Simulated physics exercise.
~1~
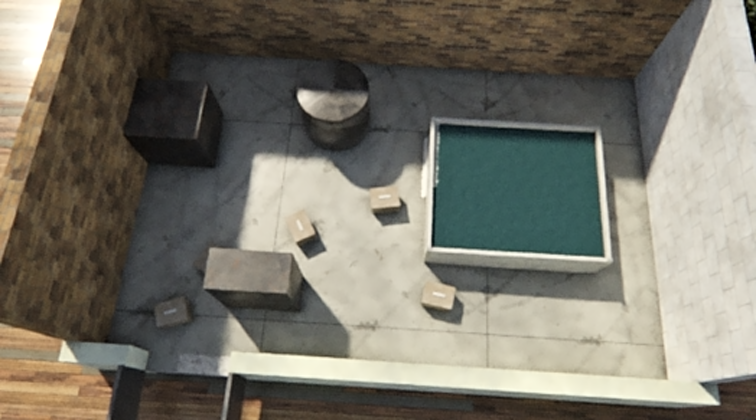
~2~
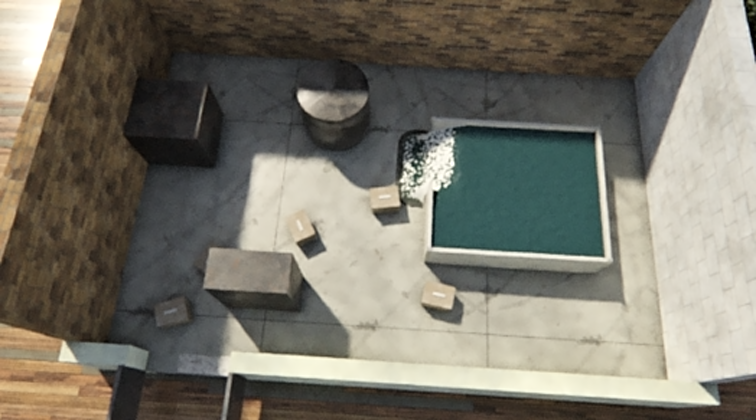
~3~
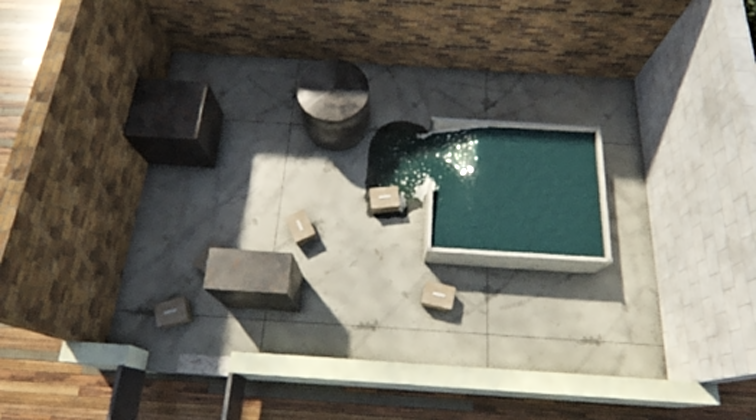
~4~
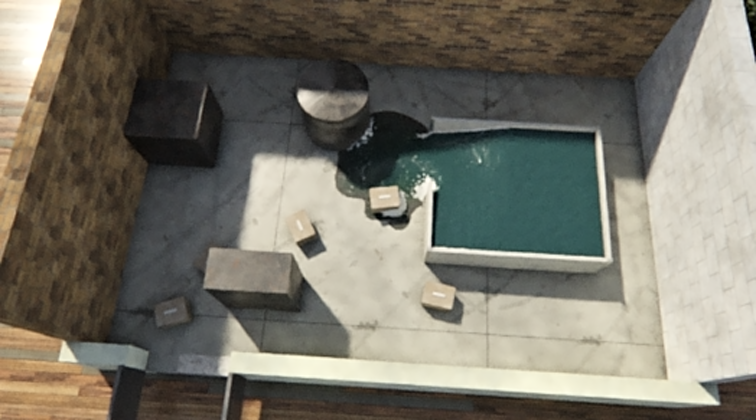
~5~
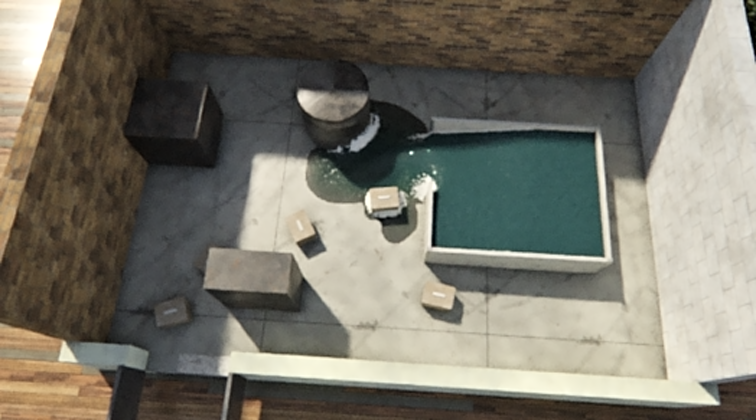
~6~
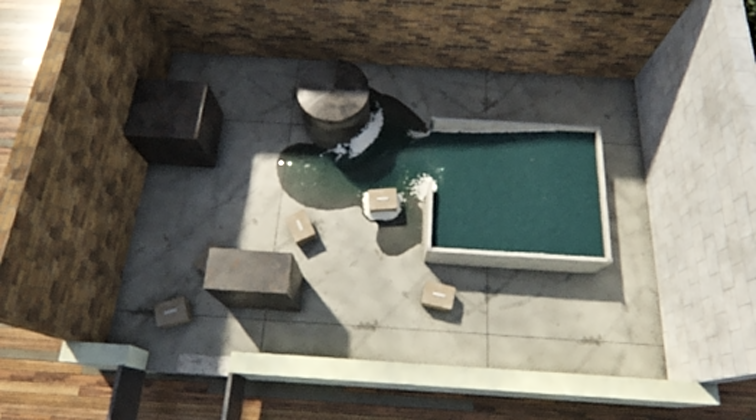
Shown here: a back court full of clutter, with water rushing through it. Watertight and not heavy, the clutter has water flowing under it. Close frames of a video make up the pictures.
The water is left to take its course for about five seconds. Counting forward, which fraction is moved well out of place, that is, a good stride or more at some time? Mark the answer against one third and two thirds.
One to two thirds of them.
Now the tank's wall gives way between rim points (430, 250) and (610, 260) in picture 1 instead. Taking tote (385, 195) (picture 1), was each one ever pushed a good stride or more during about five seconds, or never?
Verdict: Less than that.
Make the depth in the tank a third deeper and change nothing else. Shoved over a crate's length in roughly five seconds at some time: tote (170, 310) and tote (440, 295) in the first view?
So the first made it that far, and the second came up short.
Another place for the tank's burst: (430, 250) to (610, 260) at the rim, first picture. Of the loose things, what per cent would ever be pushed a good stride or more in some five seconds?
60 per cent or thereabouts.
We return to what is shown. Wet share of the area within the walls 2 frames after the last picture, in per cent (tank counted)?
Something like 25 in a hundred.
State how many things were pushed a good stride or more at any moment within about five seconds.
You get 3.
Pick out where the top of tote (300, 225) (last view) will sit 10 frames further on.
It should be near (287, 249).
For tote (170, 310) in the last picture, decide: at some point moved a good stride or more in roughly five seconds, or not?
Over that mark.
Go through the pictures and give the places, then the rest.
In the first picture, a tote at (385, 197) rests on the ground; a tote at (300, 225), on the bottom; 0 of 5 have shifted.
In the second picture, a tote at (385, 197), on the bottom; a tote at (300, 225), on the bottom; 0 of 5 have shifted.
In the third picture, a tote at (385, 197), on the bottom; a tote at (300, 225) rests on the ground; 0 of 5 have shifted.
In the fourth picture, a tote at (385, 197) rests on the ground; a tote at (300, 225), on the bottom; 0 of 5 have shifted.
In the fifth picture, a tote at (384, 198) rests on the ground; a tote at (300, 225), on the bottom; 0 of 5 have shifted.
In the sixth picture, a tote at (382, 199), on the bottom, close to its start; a tote at (300, 225) rests on the ground; 0 of 5 have shifted.
A moment on, 0 of 5 are well off their spots; 0 afloat.
Next, 0 of 5 are well off their spots; 0 afloat.
Later, 2 of 5 are well off their spots; 0 afloat.
In the end, 3 of 5 are well off their spots, and 3 have been at some point; 1 afloat.
